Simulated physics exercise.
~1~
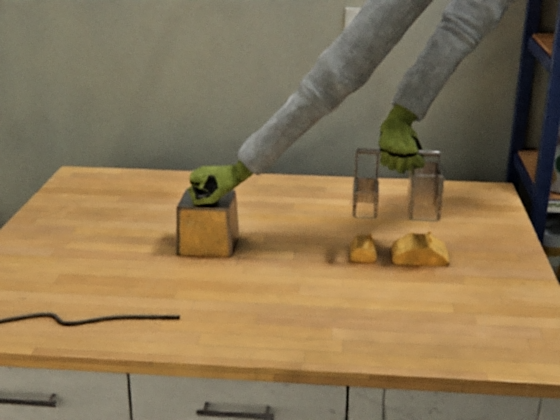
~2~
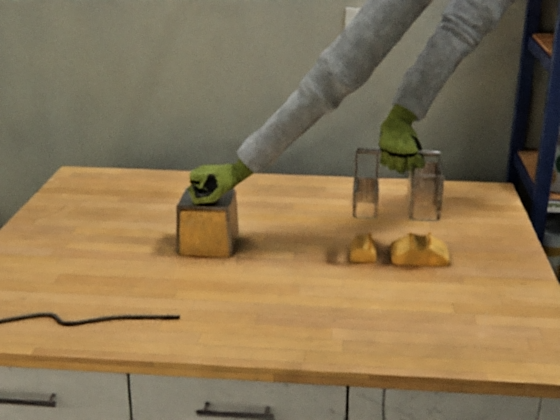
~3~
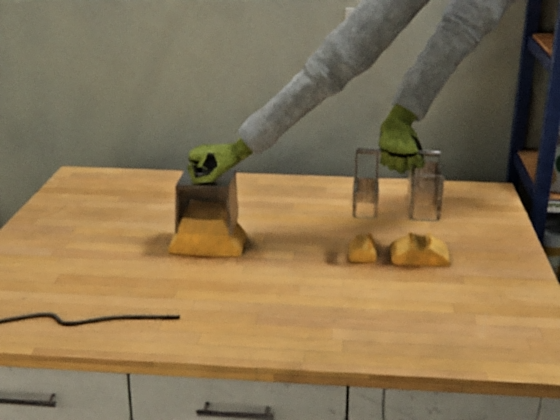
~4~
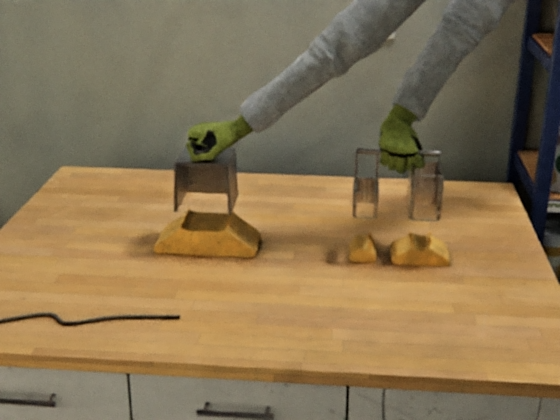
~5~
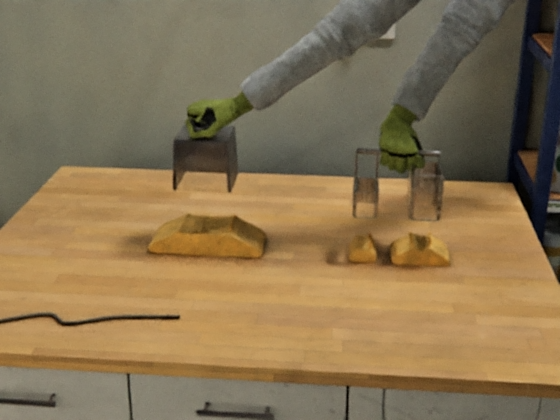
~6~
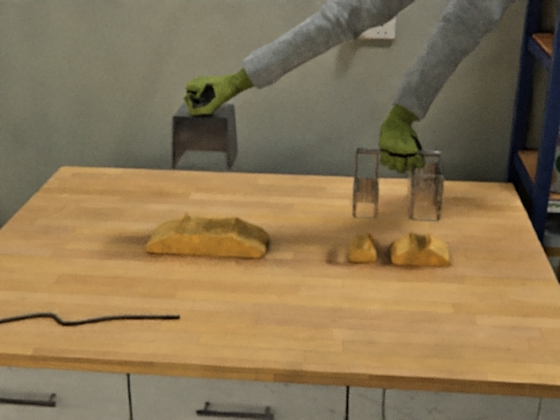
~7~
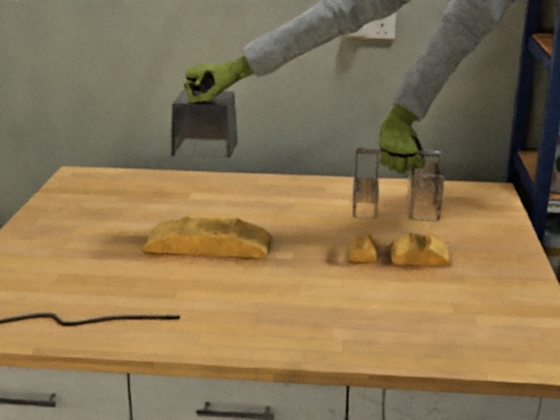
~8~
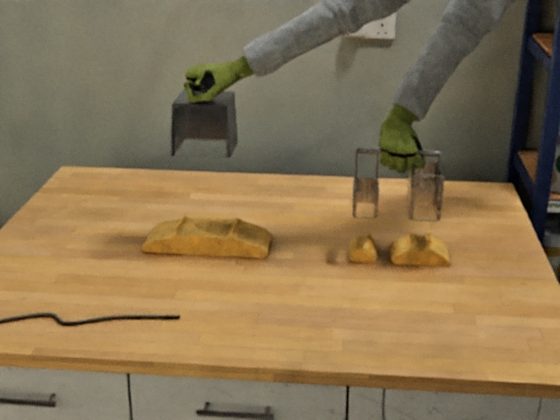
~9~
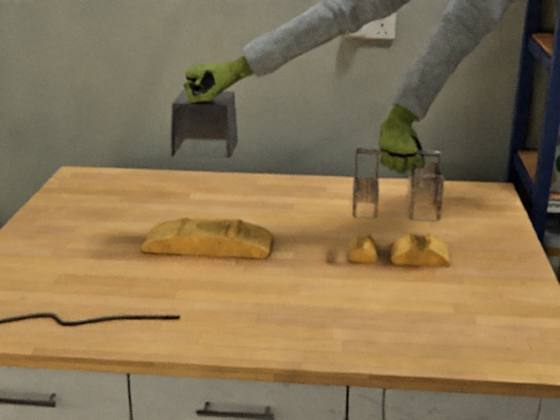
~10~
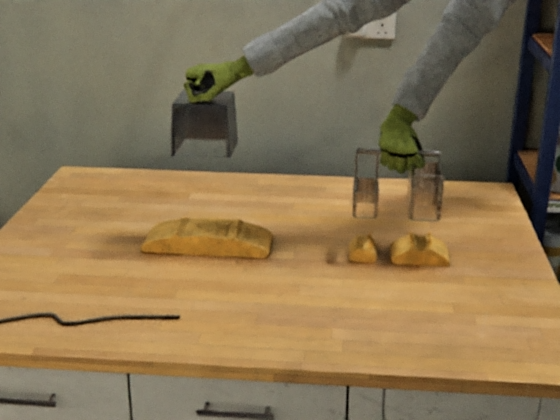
A green-gloved hand lifts a tin straight up, and the yellow mash slumps into a low mound.
